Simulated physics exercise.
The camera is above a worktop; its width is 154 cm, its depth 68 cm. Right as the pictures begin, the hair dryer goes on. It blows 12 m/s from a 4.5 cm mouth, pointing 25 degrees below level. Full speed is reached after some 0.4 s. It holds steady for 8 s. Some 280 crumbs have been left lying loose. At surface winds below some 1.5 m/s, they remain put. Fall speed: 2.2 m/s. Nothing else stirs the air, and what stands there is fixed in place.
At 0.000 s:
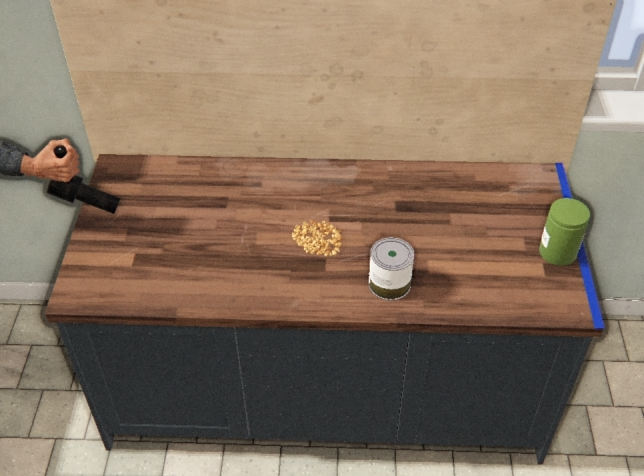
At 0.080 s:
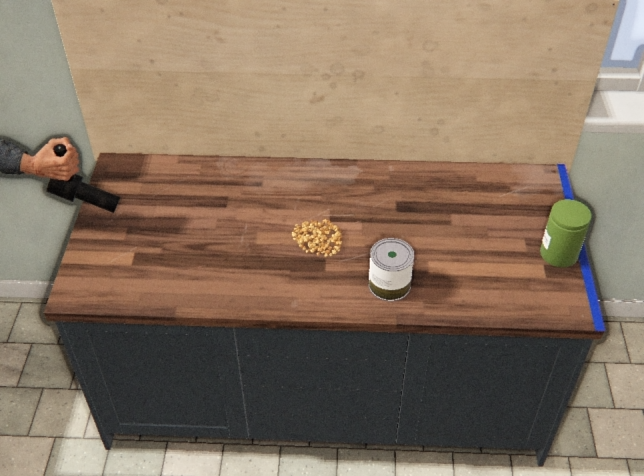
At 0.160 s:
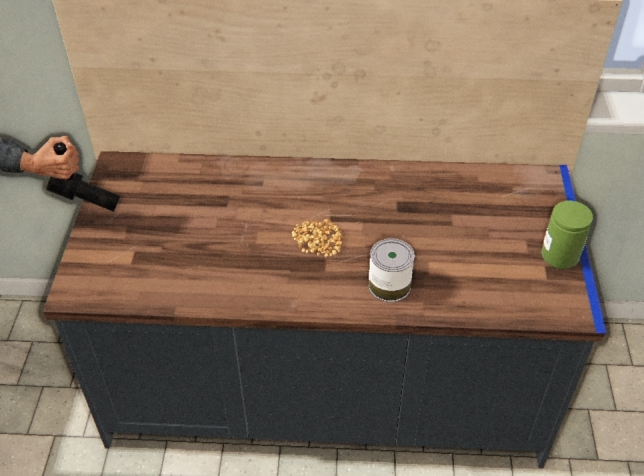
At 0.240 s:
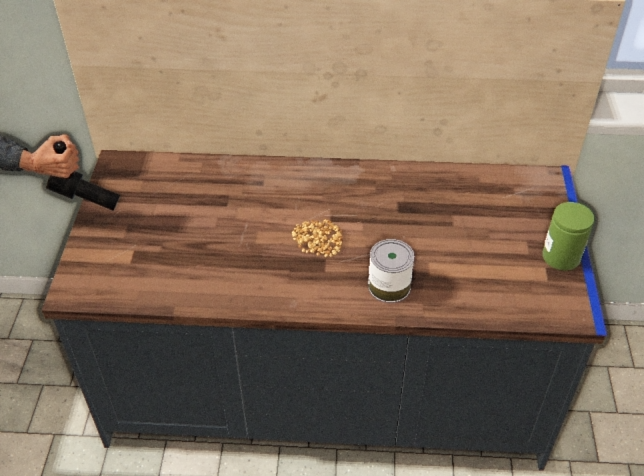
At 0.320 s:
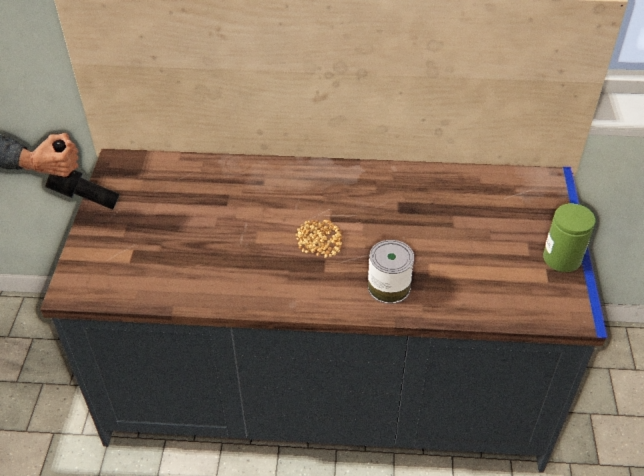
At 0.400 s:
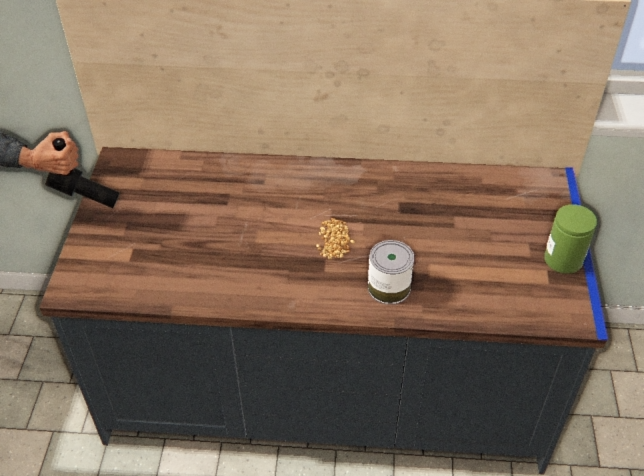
In the video, a hand holds a black hair dryer at the left of a wooden worktop with two containers on it, and a small pile of golden crumbs lies still, then shifts slightly right towards the white-labelled tin.
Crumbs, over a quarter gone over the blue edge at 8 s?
Over a quarter is lost there.
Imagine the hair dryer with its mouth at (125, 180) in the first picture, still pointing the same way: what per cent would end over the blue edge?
Estimate: About 60 %.
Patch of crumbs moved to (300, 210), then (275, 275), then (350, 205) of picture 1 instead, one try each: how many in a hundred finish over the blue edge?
Try by try: About 100 per cent, 0 per cent and 90 per cent.
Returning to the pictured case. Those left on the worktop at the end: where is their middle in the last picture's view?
(549, 261).
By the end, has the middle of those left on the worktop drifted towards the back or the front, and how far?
Toward the near side, roughly 5 cm.
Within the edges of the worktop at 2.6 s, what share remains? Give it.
I'd put it near 40 per cent at that time.
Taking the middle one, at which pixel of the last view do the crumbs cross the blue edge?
(596, 283).
After 1.6 s the count stands so, 59 % are over the blue edge; the middle of those still in play is near (549, 263).
After 2.6 s the count stands so, 65 % are over the blue edge; the middle of those still in play is near (549, 260).
After 4.4 s the count stands so, 69 % are over the blue edge; the middle of those still in play is near (548, 260).
After 8.0 s, at the end, 72 % are over the blue edge; the middle of those still in play is near (549, 261).
